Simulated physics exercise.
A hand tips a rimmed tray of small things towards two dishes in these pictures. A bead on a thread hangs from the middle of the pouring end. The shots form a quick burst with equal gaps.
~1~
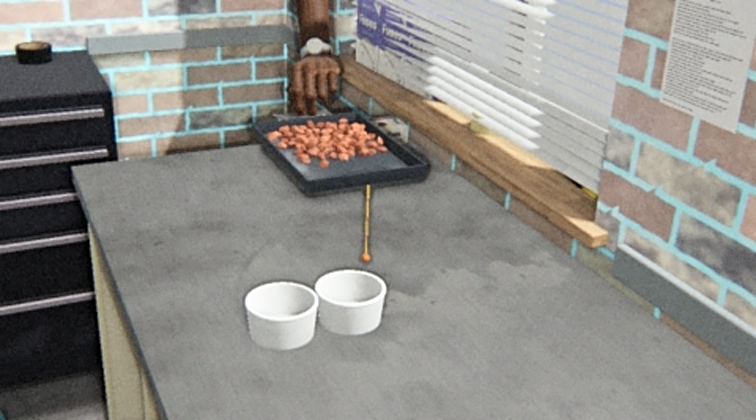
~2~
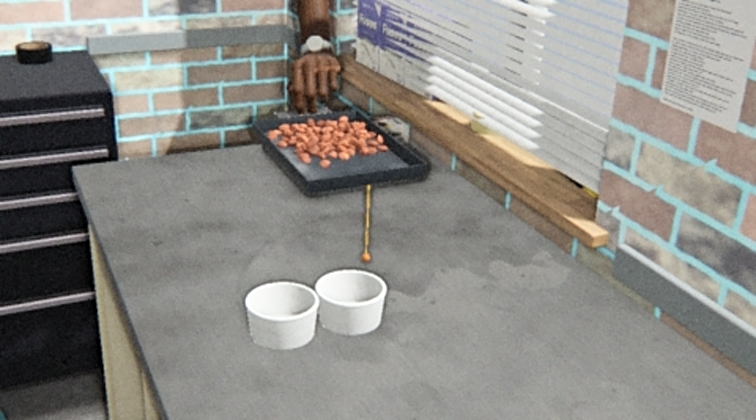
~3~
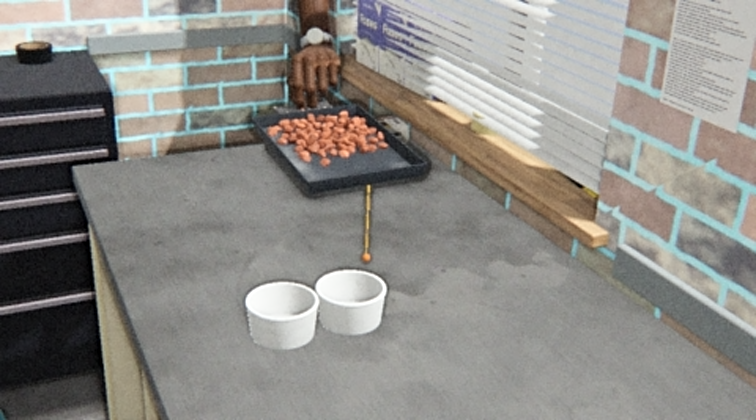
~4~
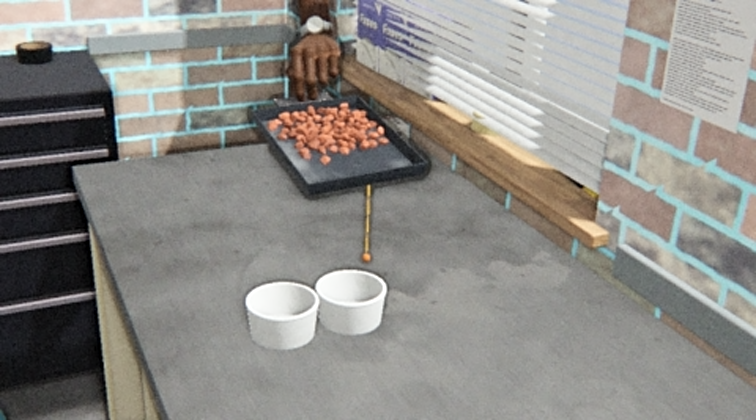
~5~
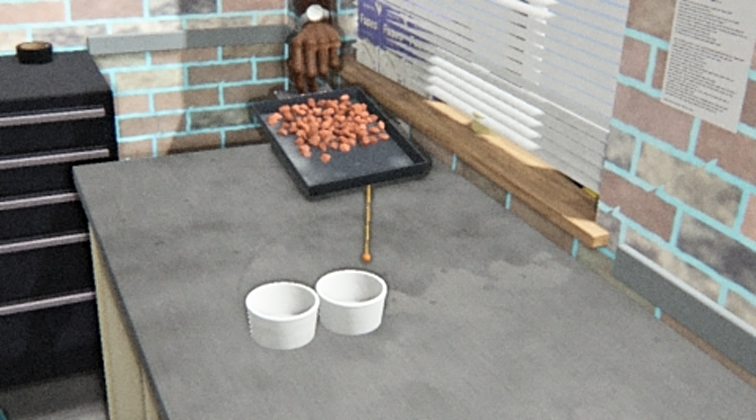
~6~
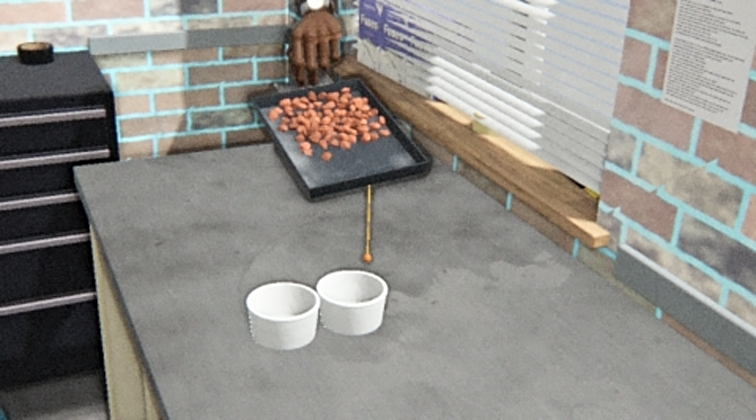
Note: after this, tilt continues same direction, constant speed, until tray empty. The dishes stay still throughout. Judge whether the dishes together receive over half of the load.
They receive over half of it.
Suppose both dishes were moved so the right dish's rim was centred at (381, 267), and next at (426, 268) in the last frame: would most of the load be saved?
At the first place above a half, at the second the smaller part.
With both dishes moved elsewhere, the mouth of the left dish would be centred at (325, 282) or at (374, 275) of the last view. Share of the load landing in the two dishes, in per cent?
It would be near 80 per cent first and near 10 per cent second.
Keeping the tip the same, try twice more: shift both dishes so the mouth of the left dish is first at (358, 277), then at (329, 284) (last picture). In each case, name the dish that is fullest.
The dish at left, then the dish at left.
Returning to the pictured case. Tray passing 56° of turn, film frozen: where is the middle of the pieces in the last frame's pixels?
Close to (333, 171).
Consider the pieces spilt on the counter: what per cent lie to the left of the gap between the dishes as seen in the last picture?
Near 60 in a hundred.
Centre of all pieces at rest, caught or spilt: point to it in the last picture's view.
Somewhere around (337, 314) in the final view.
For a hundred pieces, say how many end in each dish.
Share at the end - left dish ~ 20 %, right dish ~ 60 %.
Shortly afterwards, tray tipped steeply; all but a few on the tray; a little in the air.
Next, tray tipped right over; near half on the tray; a little in the left dish; near a quarter in the right dish; a little outside both; a little in the air.
Some moments later, tray tipped past a quarter turn; near a quarter in the left dish; near half in the right dish; near a quarter outside both.
In the end, tray tipped past a quarter turn; near a quarter in the left dish; near half in the right dish; near a quarter outside both.
